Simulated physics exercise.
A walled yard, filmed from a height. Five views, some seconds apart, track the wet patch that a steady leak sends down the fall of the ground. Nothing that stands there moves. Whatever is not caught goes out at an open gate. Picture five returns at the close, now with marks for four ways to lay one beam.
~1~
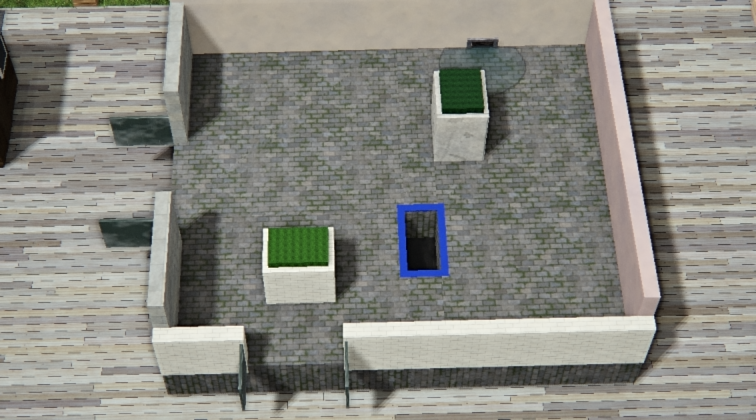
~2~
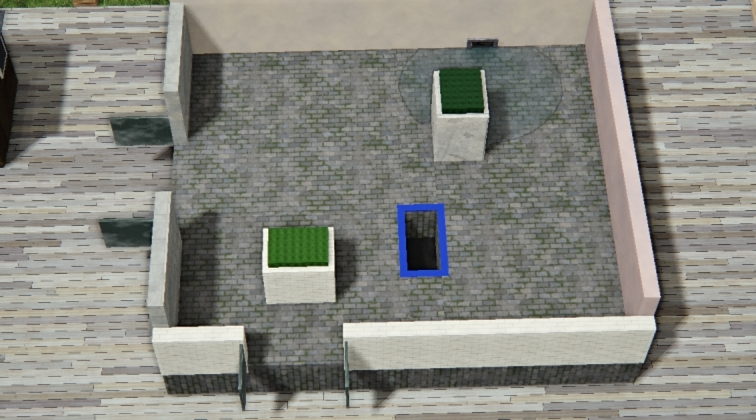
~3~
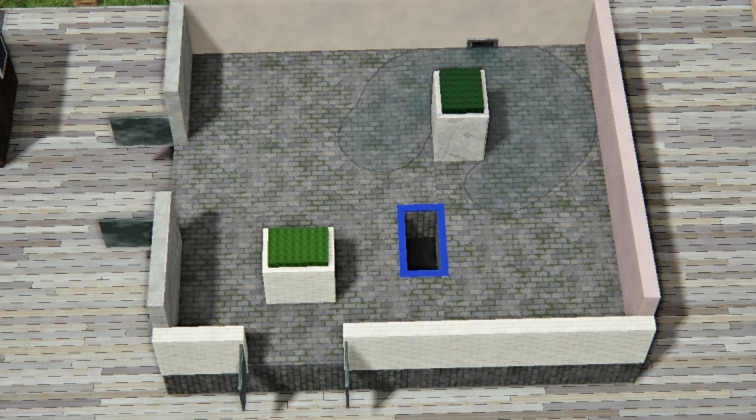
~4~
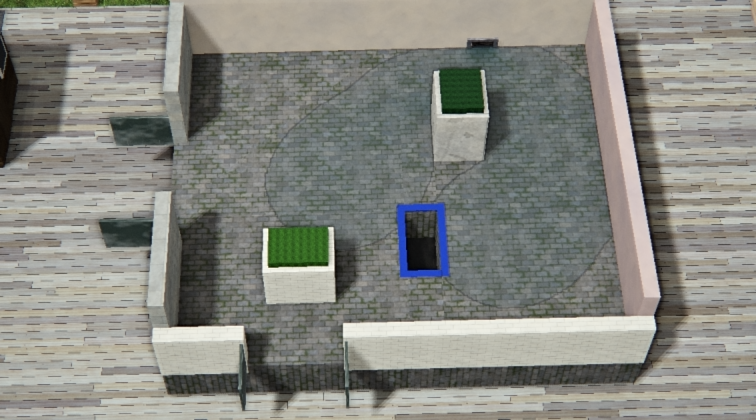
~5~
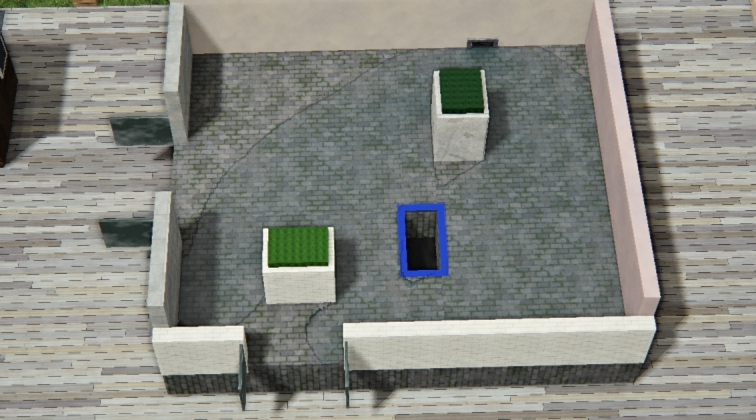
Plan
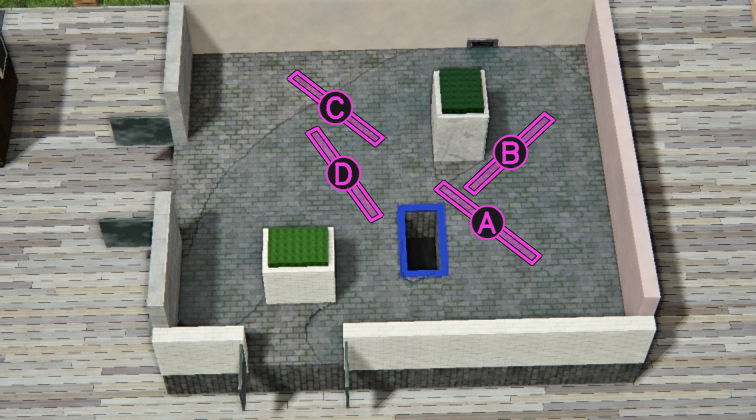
Walled paved yard seen from above, a thin sheet of water spreading from the back wall around planters and a blue-rimmed pit.
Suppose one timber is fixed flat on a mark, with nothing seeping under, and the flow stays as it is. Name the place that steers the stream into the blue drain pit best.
Spot D.
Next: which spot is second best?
Here it is spot C.
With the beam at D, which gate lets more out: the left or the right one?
The right one.
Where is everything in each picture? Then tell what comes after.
The first frame shows outfall at (482, 43); blue drain pit at (423, 240); open gate at (296, 351); open gate at (185, 191); front seen at (444, 70), 3 % of the ground wet; blue drain pit still dry.
The second frame shows front seen at (529, 131), 11 % of the ground wet; blue drain pit still dry.
The third frame shows front seen at (487, 205), 23 % of the ground wet; blue drain pit still dry.
The fourth frame shows front seen at (522, 299), 47 % of the ground wet; blue drain pit still dry.
The fifth frame shows front seen at (187, 312), 69 % of the ground wet; blue drain pit taking water.
On the marked copy, A from (439, 185) to (535, 259); B from (469, 190) to (548, 116); C from (293, 75) to (379, 141); D from (312, 130) to (376, 217).
Choosing A, about 6 % of the stream goes into the blue drain pit, about 94 % out by the gates.
Choosing B, about 11 % of the stream goes into the blue drain pit, about 89 % out by the gates.
Choosing C, about 24 % of the stream goes into the blue drain pit, about 75 % out by the gates.
Choosing D, about 35 % of the stream goes into the blue drain pit, about 65 % out by the gates.
